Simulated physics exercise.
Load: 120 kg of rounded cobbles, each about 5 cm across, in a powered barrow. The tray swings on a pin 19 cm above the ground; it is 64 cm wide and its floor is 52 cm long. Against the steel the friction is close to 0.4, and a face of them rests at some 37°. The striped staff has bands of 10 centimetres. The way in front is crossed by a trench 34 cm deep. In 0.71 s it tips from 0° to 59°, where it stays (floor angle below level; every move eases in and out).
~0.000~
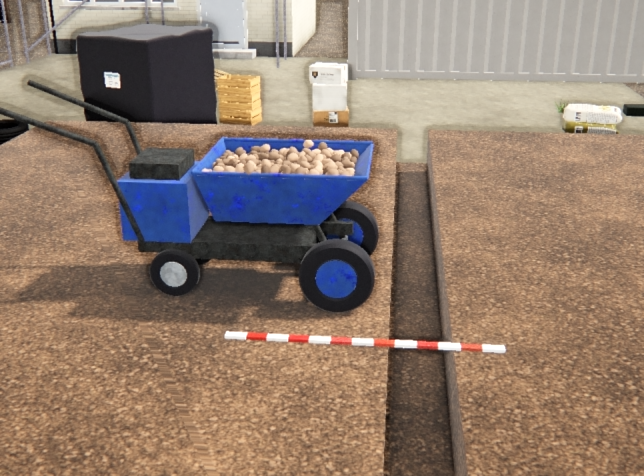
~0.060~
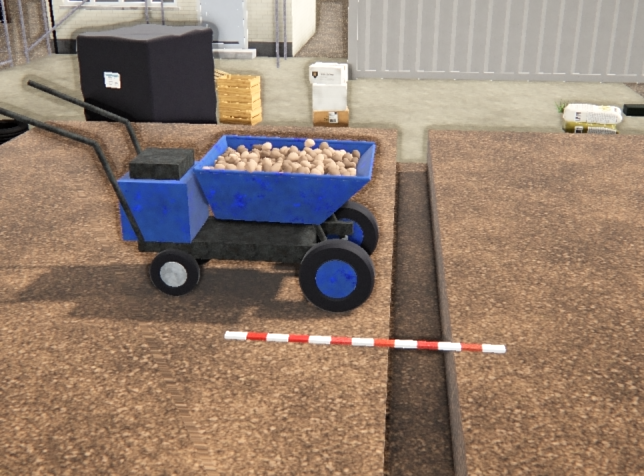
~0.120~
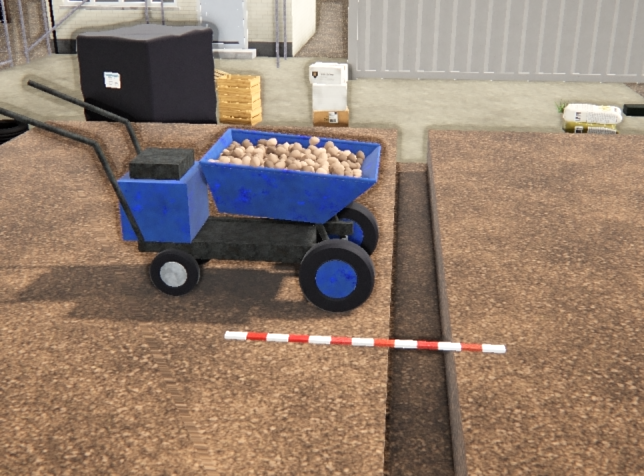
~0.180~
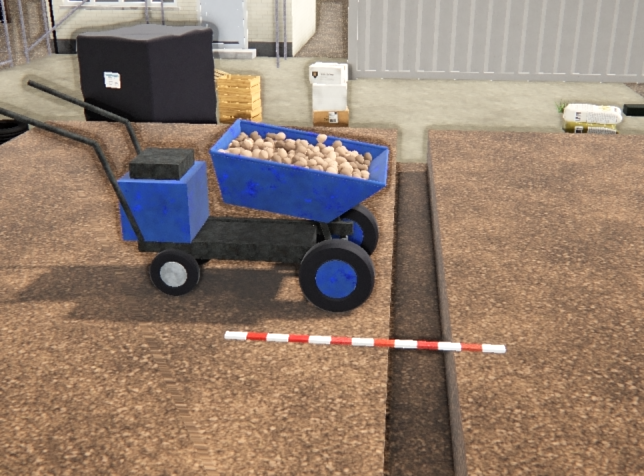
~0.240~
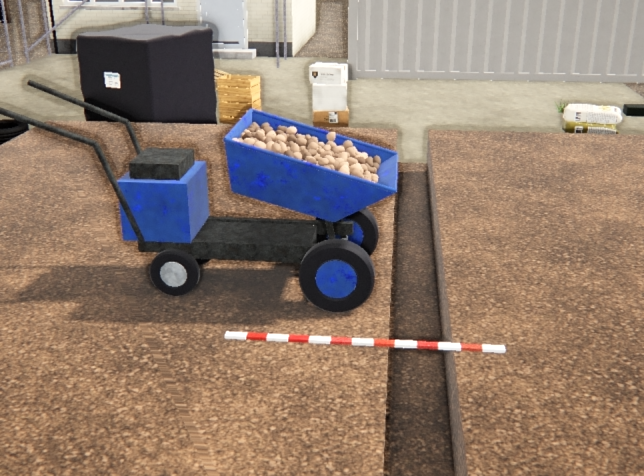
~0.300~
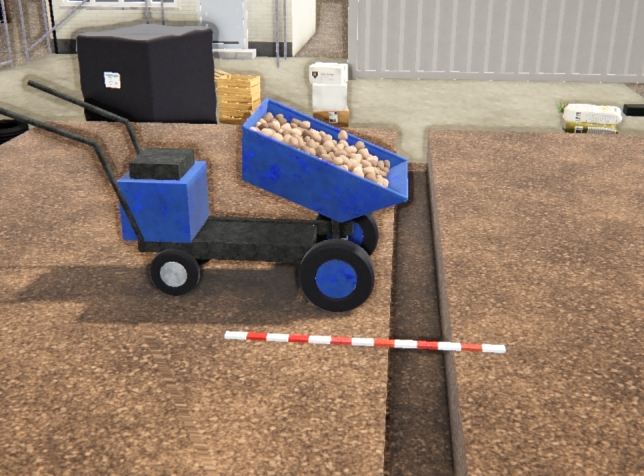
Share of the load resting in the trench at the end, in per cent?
18 per cent.
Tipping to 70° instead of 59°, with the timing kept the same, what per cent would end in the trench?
Some 5 in a hundred, I'd say.
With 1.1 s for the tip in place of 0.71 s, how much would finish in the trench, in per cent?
With that change, it comes to around 20 per cent.
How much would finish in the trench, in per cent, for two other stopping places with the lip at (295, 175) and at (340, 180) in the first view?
75 and 40 %.
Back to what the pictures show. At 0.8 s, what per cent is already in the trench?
Around 0 per cent of it.
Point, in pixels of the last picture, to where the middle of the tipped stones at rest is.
Near (493, 289).
After 0.5 s the floor is at 50°; 100 % in the tray; the foremost stones are at (424, 208).
After 0.8 s the floor is at 59°; 83 % in the tray, 2 % in the trench, 15 % past the trench; the foremost stones are at (496, 271).
After 1.2 s the floor is at 59°; 36 % in the tray, 1 % in the trench, 62 % past the trench; the foremost stones are at (619, 301).
After 3.1 s the floor is at 59°; 6 % in the tray, 18 % in the trench, 75 % past the trench; the foremost stones are past the picture's edge.
